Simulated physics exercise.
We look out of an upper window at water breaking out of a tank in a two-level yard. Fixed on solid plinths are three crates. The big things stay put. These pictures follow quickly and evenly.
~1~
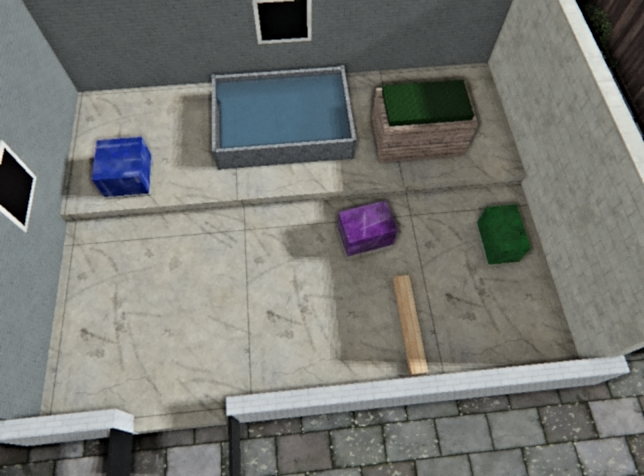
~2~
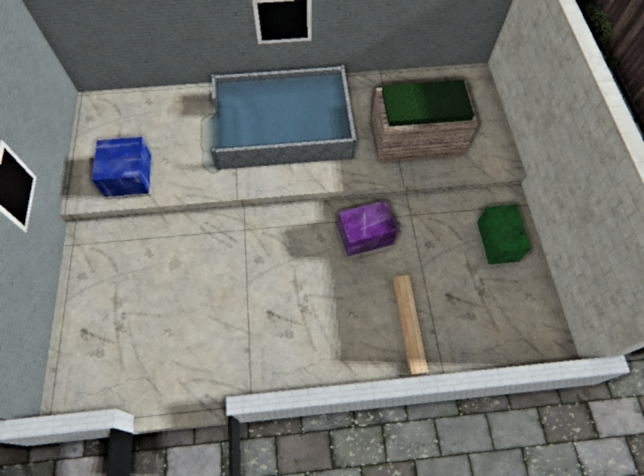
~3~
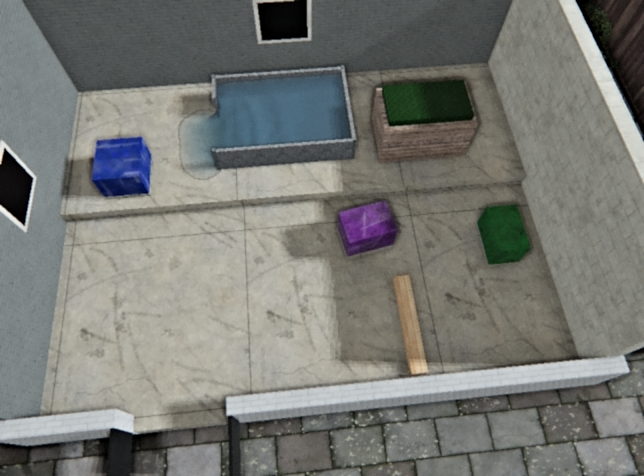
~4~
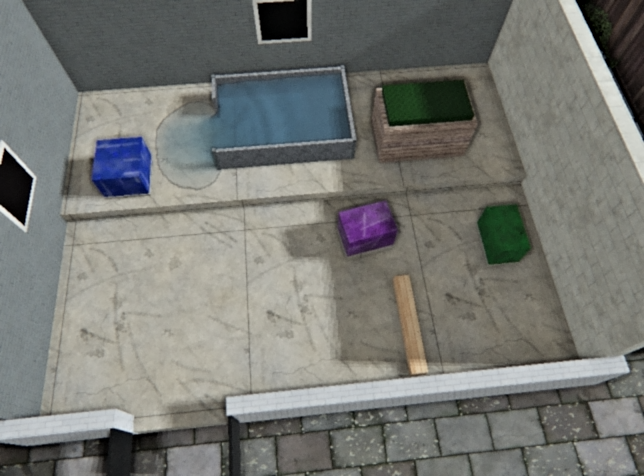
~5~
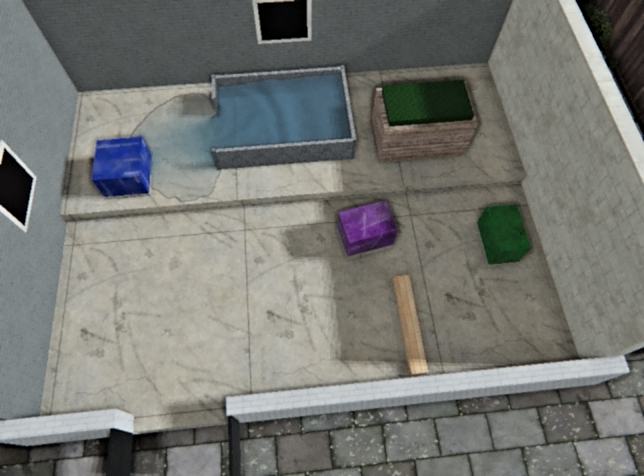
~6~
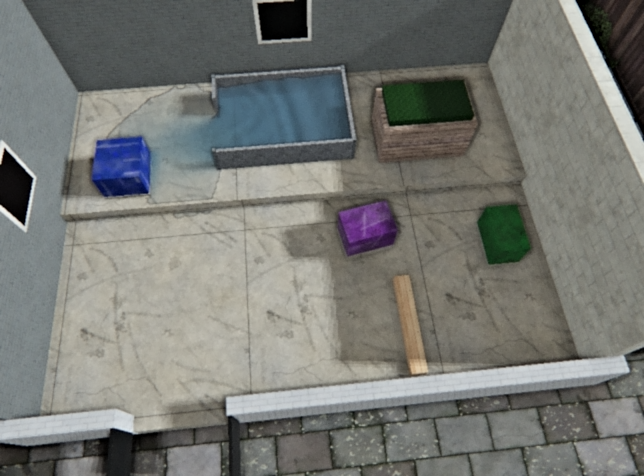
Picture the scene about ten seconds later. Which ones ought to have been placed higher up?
In the end: The green crate stays dry; the purple crate stays dry; the blue crate gets soaked.
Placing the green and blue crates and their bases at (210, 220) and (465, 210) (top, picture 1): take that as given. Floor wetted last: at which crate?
That is the blue one.
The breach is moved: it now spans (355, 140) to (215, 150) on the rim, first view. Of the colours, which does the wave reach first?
My pick is the purple-painted one.
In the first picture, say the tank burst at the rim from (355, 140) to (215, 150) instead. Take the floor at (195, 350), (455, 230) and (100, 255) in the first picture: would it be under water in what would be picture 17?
As listed: Flooded, wet, clear.
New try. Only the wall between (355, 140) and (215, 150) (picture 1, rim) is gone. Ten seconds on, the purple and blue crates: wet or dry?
Note - purple goes wet, blue remains untouched.
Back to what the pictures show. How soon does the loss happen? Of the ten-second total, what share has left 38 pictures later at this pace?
About 40 %.
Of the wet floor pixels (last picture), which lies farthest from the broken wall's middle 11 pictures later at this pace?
My guess would be about (97, 336).
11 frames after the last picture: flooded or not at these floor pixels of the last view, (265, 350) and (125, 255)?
Clear, then swamped.
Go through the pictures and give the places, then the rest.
The tank at (282, 110) is whole and still, in the first picture.
The front is at (210, 117), out from the gap at (219, 137), in the second picture.
Water pours out at (220, 138) and has run to (185, 124), in the third picture.
The front is at (163, 128), out from the gap at (220, 137), in the fourth picture.
The front is at (137, 135), out from the gap at (220, 138), in the fifth picture.
Water pours out at (220, 137) and has run to a hidden place, in the sixth picture.
A moment on, water covers 15 % of the floor; the green crate not reached, the purple crate not reached, the blue crate water round its plinth.
Next, water covers 25 % of the floor; the green crate not reached, the purple crate not reached, the blue crate water round its plinth.
Then, water covers 40 % of the floor; the green crate not reached, the purple crate not reached, the blue crate water round its plinth.
Later, water covers 45 % of the floor; the green crate not reached, the purple crate not reached, the blue crate water round its plinth.
In the end, water covers 65 % of the floor; the green crate stayed above the water, the purple crate stayed above the water, the blue crate was topped.
